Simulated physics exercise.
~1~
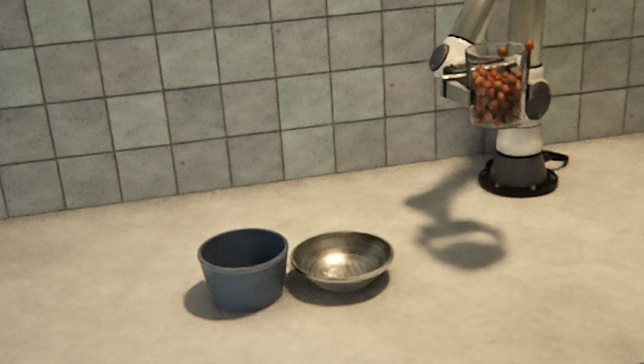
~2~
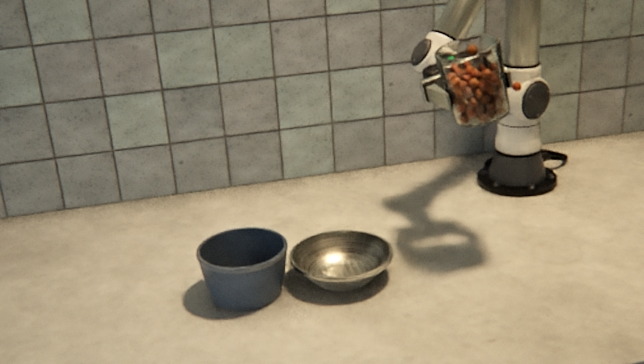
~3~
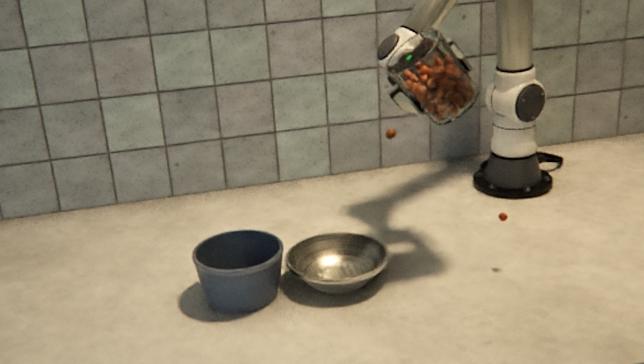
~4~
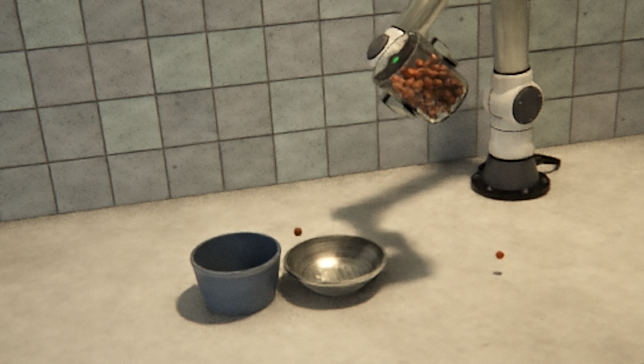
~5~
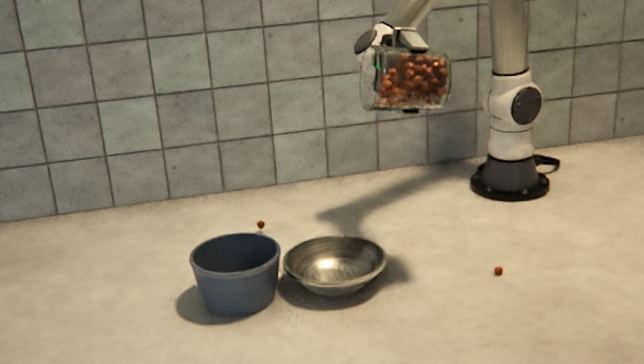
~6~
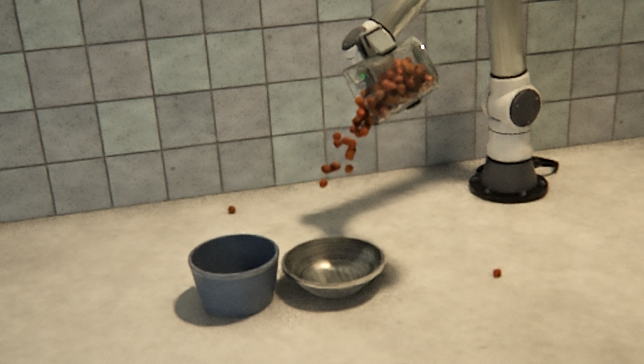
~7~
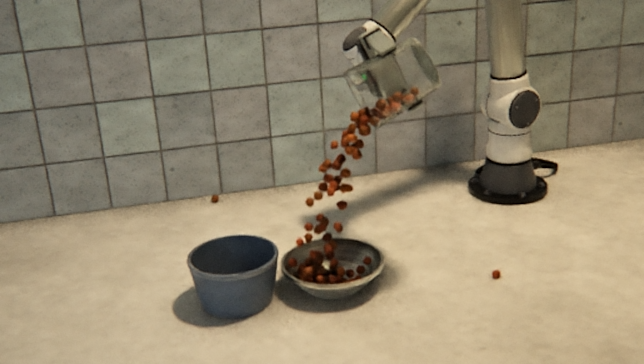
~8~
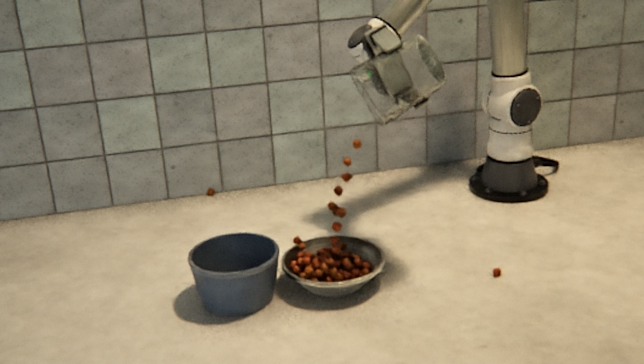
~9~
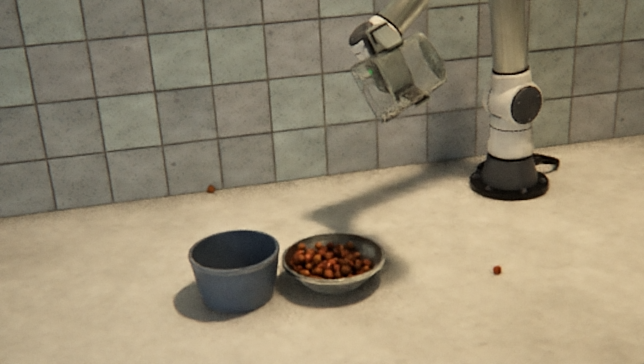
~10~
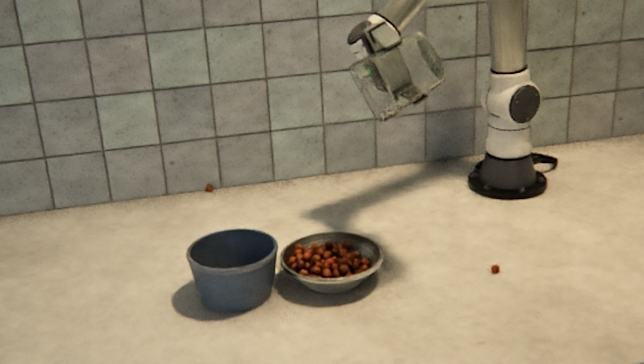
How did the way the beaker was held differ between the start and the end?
At the start the robot arm held the beaker upright, and by the end the beaker was tipped over onto its side in the air.
